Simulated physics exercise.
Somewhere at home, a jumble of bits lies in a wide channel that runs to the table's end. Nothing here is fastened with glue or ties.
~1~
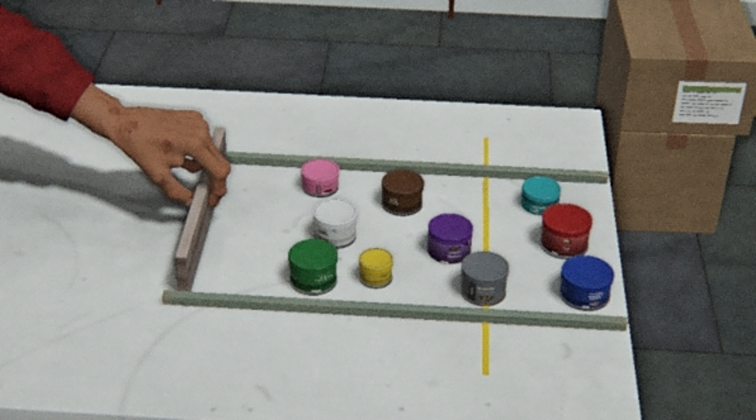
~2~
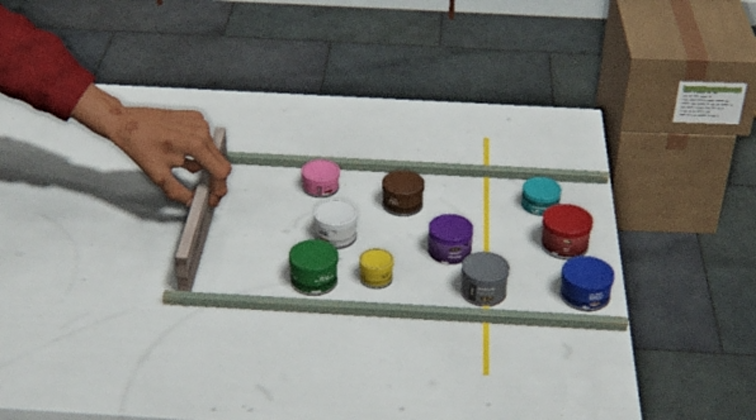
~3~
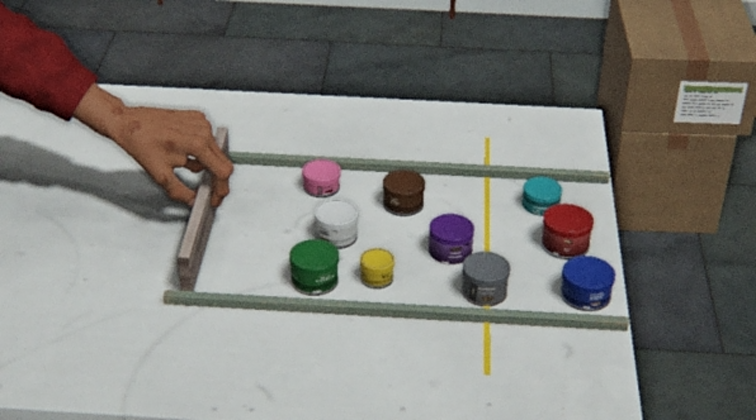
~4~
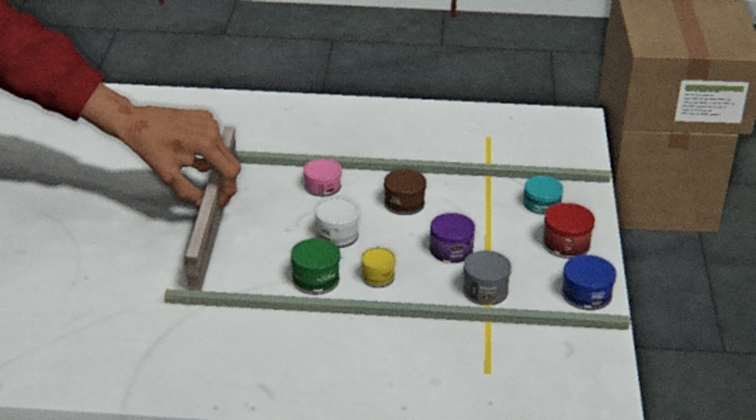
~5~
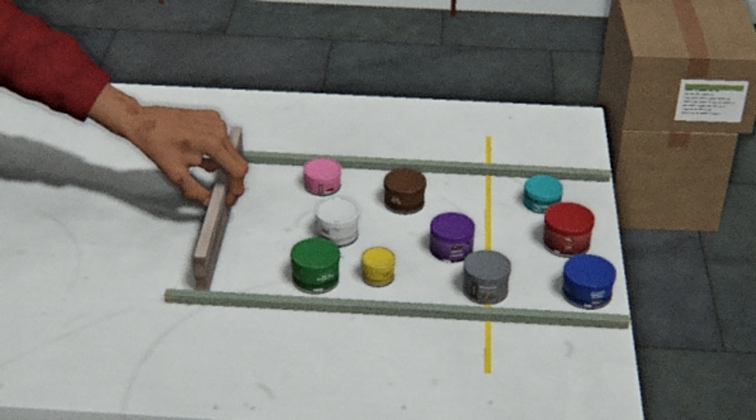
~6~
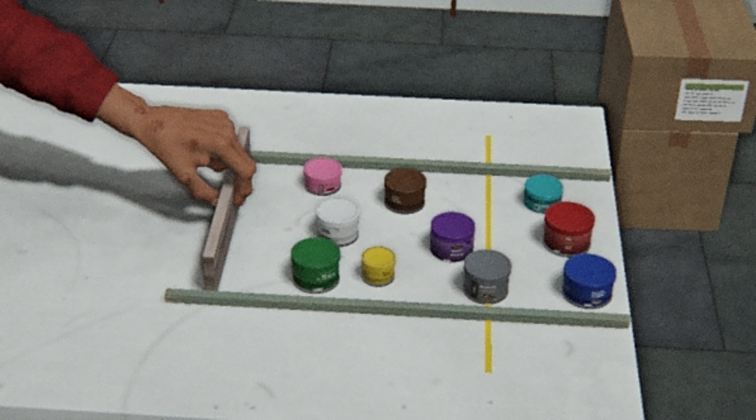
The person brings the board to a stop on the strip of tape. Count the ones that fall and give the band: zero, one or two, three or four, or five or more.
Looks like the tally of pieces that topple off is zero there.
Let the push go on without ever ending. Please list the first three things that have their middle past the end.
It runs the blue tin, the red tin, and lastly the grey tin.
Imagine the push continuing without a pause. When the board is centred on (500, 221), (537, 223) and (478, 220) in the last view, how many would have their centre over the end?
First 0, then 2, then 0.
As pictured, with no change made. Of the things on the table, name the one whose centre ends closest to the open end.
Blue tin.
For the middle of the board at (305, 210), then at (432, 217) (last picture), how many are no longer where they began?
Tally: First 2; then 7.
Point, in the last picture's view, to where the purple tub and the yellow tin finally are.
Approximately (553, 239) for one, approximately (537, 263) for the other.
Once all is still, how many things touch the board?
That makes 4.
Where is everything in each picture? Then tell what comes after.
In the first picture, blue tin (586, 283); red tin (566, 231); turquoise tub (541, 196); board (203, 207); tape (486, 242).
In the second picture, red tin (566, 232); yellow tin (376, 269).
In the third picture, turquoise tub (542, 197); green tin (315, 267).
In the fourth picture, blue tin (589, 283); board (213, 206).
In the fifth picture, red tin (568, 230); pink tin (322, 177).
In the sixth picture, blue tin (589, 281); red tin (568, 230); turquoise tub (543, 194); board (228, 206); tape (488, 240).
Early on, none off yet; blue tin at rest near (589, 281); red tin at rest near (568, 230); turquoise tub at rest near (543, 194).
Finally, the number that fall off is zero.
